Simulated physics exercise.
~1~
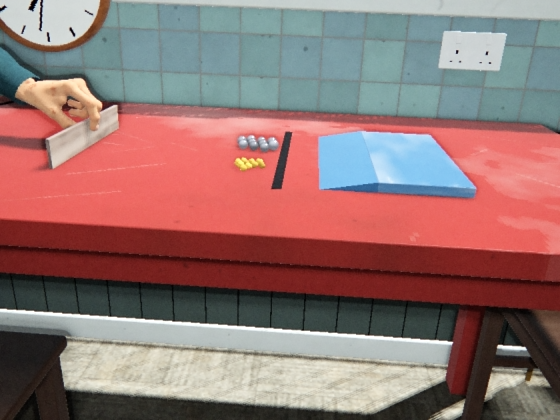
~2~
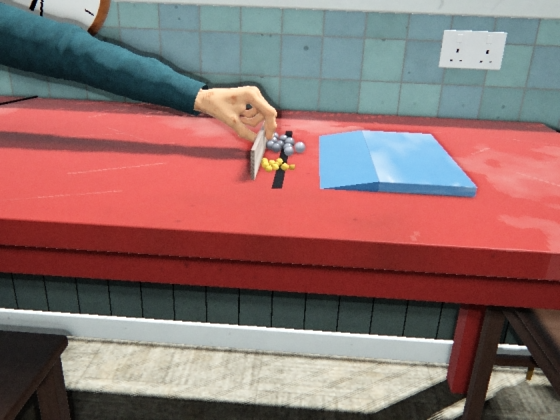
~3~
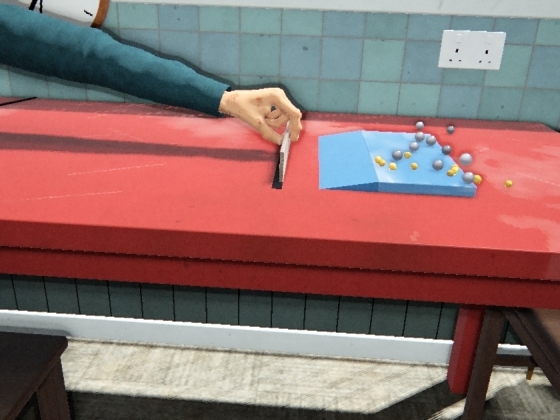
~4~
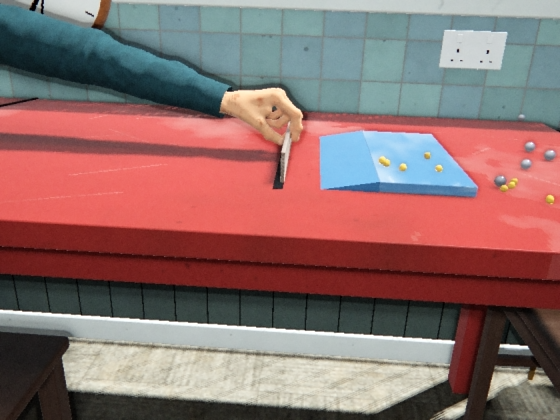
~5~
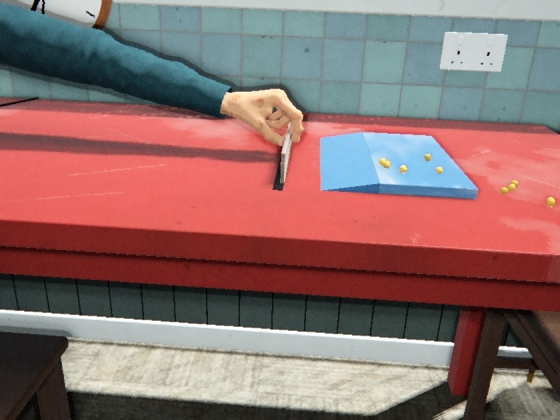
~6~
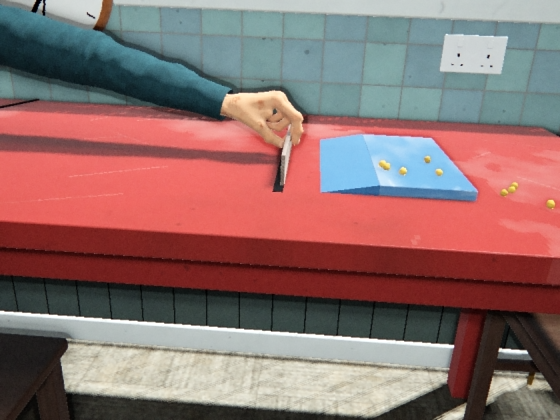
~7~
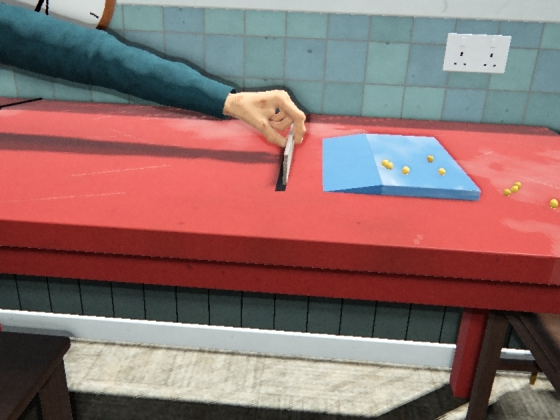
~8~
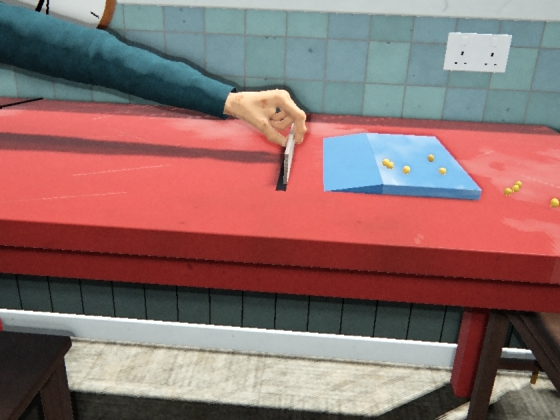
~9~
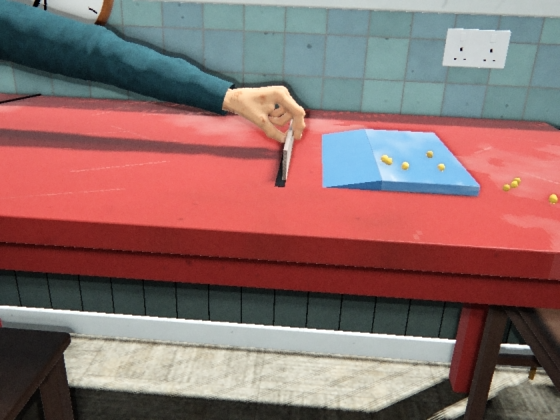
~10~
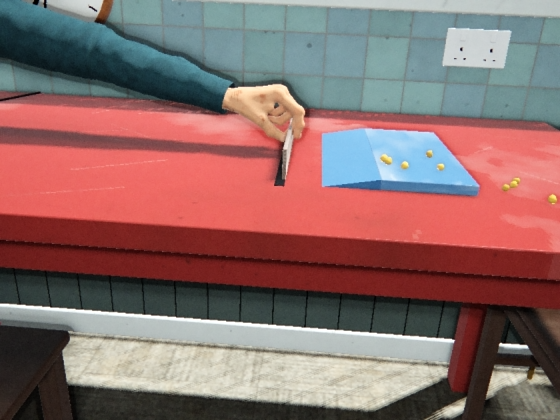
On a red tabletop against a tiled wall, a hand slides a strip of wood right into small grey and yellow balls and stops at black tape; the balls scatter over a blue slab, the grey ones leaving view while yellow ones rest on the slab and beyond it.
